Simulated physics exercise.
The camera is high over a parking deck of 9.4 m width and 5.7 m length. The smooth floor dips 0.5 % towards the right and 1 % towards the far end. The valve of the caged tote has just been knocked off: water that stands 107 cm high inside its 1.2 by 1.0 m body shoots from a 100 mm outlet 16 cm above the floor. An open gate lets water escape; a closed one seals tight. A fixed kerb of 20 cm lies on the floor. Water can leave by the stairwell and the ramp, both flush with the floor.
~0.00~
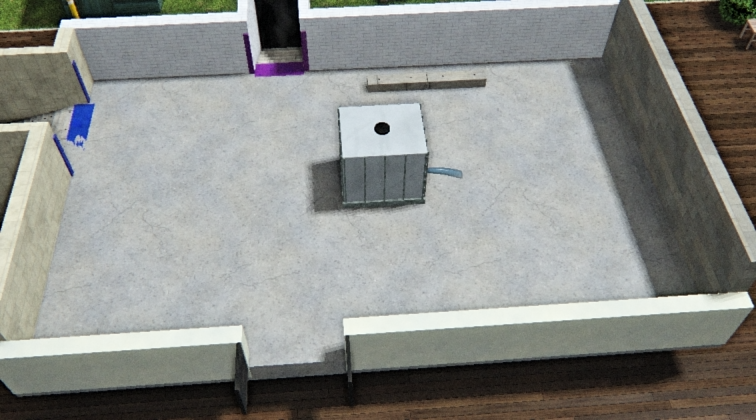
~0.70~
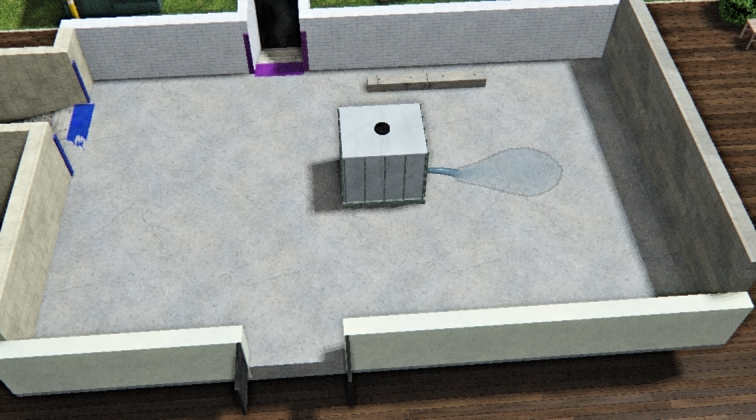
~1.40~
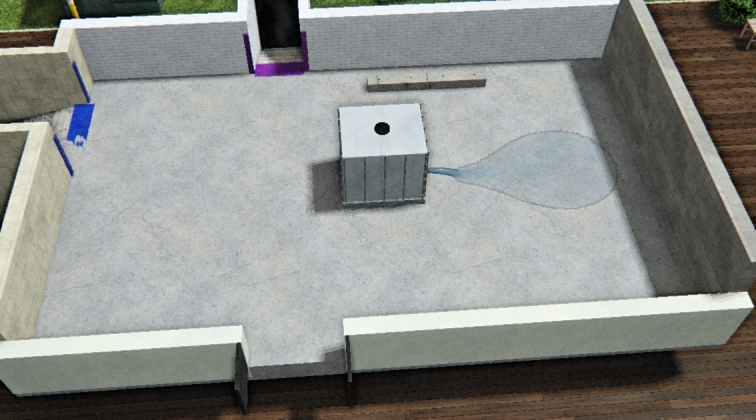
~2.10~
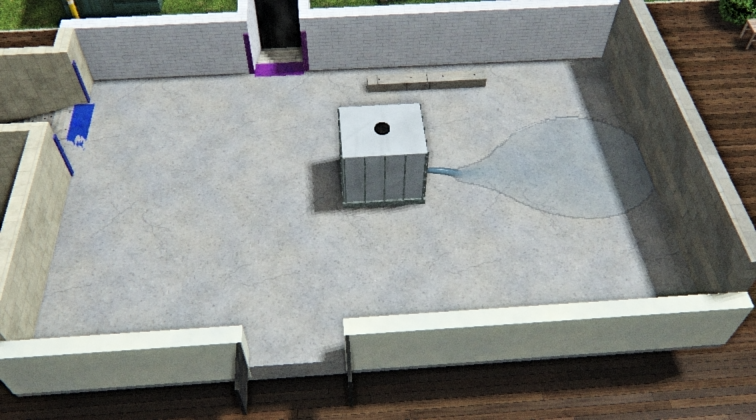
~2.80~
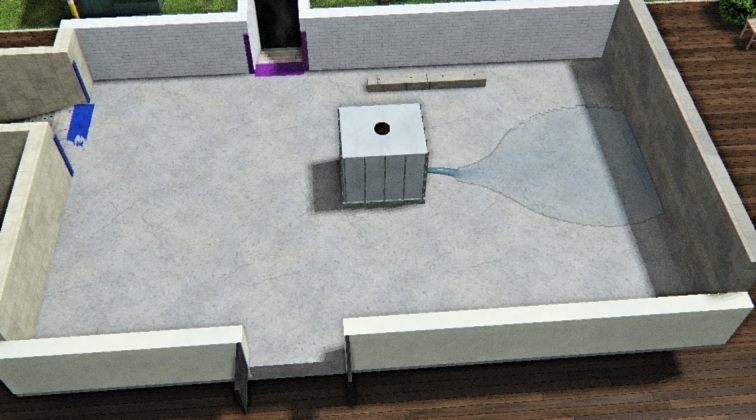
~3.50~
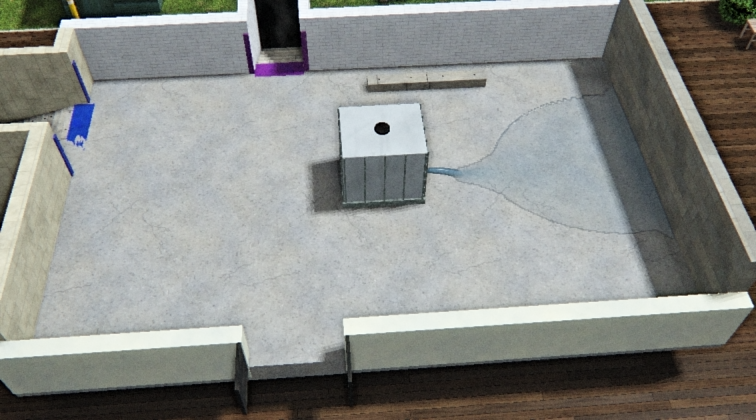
A wide, pale grey floor enclosed by low walls is seen from high above, with dark wooden planking outside to the right. A whitish box with a black round cap stands near the middle, a narrow beam behind it, a purple-edged opening at the back and a blue patch at left. Water jets rightward from its side, fanning into a rounded sheet that reaches the right wall and widens along it, while the camera stays still.
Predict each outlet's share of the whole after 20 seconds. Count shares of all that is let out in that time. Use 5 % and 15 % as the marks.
Shares: The gate takes less than 5 %; the flight of stairs down (marked purple) takes under 5 %; the ramp down (marked blue) takes under 5 %.
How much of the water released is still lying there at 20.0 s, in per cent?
Some 100 per cent remains.
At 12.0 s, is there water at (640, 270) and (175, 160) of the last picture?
In that order: Flooded, still dry.
After 5.0 s water covers 15 % of the floor and is deepest (5 cm) near (646, 168); gone so far, the gate 0 %, the flight of stairs down (marked purple) 0 %, the ramp down (marked blue) 0 %.
After 8.0 s water covers 20 % of the floor and is deepest (6 cm) near (602, 61); gone so far, the gate 0 %, the flight of stairs down (marked purple) 0 %, the ramp down (marked blue) 0 %.
After 12.0 s water covers 30 % of the floor and is deepest (6 cm) near (602, 61); gone so far, the gate 0 %, the flight of stairs down (marked purple) 0 %, the ramp down (marked blue) 0 %.
After 16.0 s water covers 35 % of the floor and is deepest (6 cm) near (602, 61); gone so far, the gate 0 %, the flight of stairs down (marked purple) 0 %, the ramp down (marked blue) 0 %.
After 20.0 s water covers 40 % of the floor and is deepest (7 cm) near (602, 61); gone so far, the gate 0 %, the flight of stairs down (marked purple) 1 %, the ramp down (marked blue) 0 %.
